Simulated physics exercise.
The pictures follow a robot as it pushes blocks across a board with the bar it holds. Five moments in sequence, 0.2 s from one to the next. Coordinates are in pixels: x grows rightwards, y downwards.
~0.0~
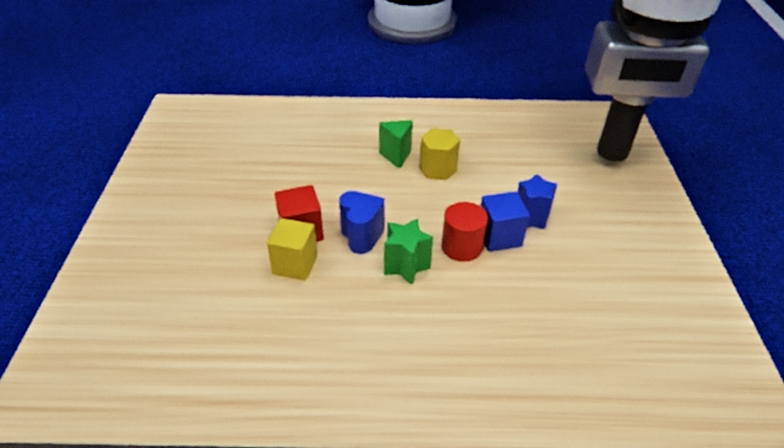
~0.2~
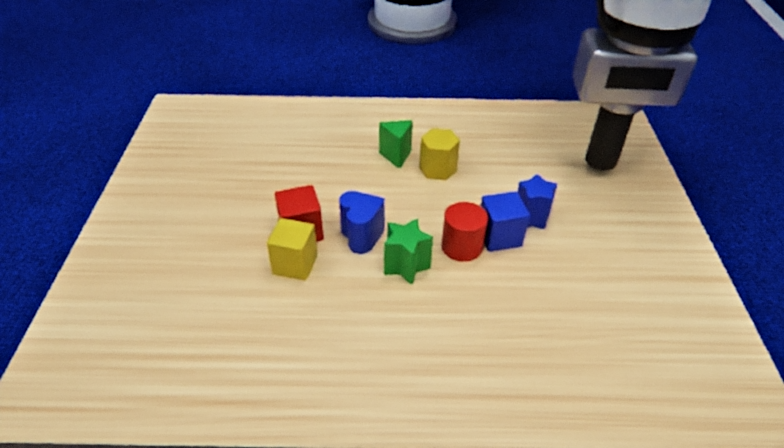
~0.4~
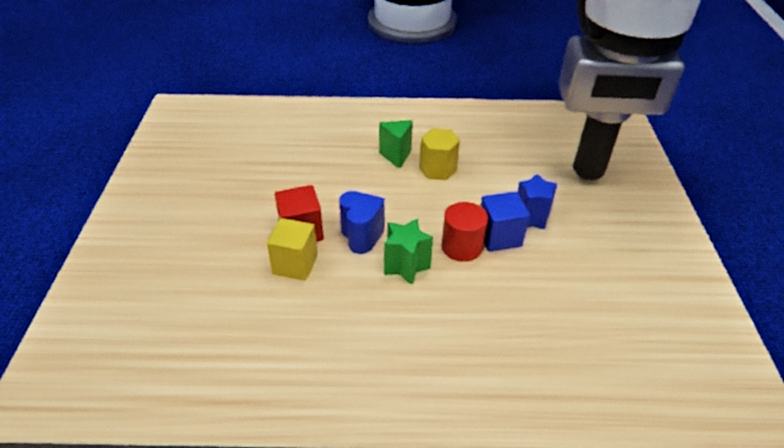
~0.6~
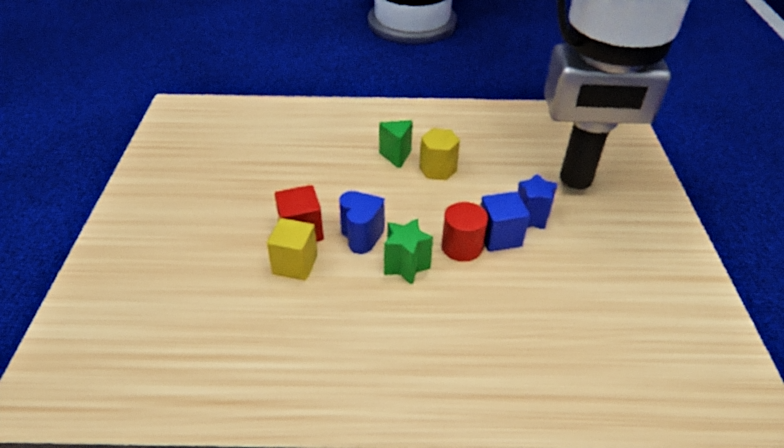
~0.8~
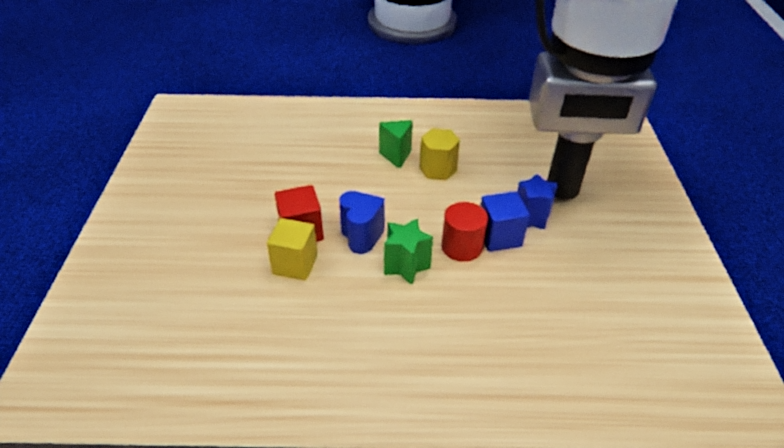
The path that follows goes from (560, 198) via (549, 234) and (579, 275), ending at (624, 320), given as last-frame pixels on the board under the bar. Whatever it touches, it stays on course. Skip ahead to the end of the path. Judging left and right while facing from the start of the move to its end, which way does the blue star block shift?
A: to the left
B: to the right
Answer: B.
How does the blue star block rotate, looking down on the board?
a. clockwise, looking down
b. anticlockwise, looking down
a - clockwise, looking down.
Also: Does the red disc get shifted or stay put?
In the end it has been moved.
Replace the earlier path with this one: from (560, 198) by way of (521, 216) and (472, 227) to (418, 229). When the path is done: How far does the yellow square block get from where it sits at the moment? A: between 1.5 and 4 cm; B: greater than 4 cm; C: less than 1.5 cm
C.
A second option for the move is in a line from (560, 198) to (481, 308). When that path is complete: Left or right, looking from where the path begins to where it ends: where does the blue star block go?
It moves over to the right.
The first path, step by step. One third of the way, bar at (552, 225); red disc at (456, 219); blue square block at (492, 207), turned 15° anticlockwise; blue star block at (524, 198), turned 60° clockwise.
Two thirds of the way, bar at (582, 267); red disc at (455, 219); blue square block at (491, 207); blue star block at (524, 199), turned 65° clockwise.
At the end, bar at (629, 311); red disc at (455, 219); blue square block at (491, 207); blue star block at (524, 199), turned 65° clockwise.
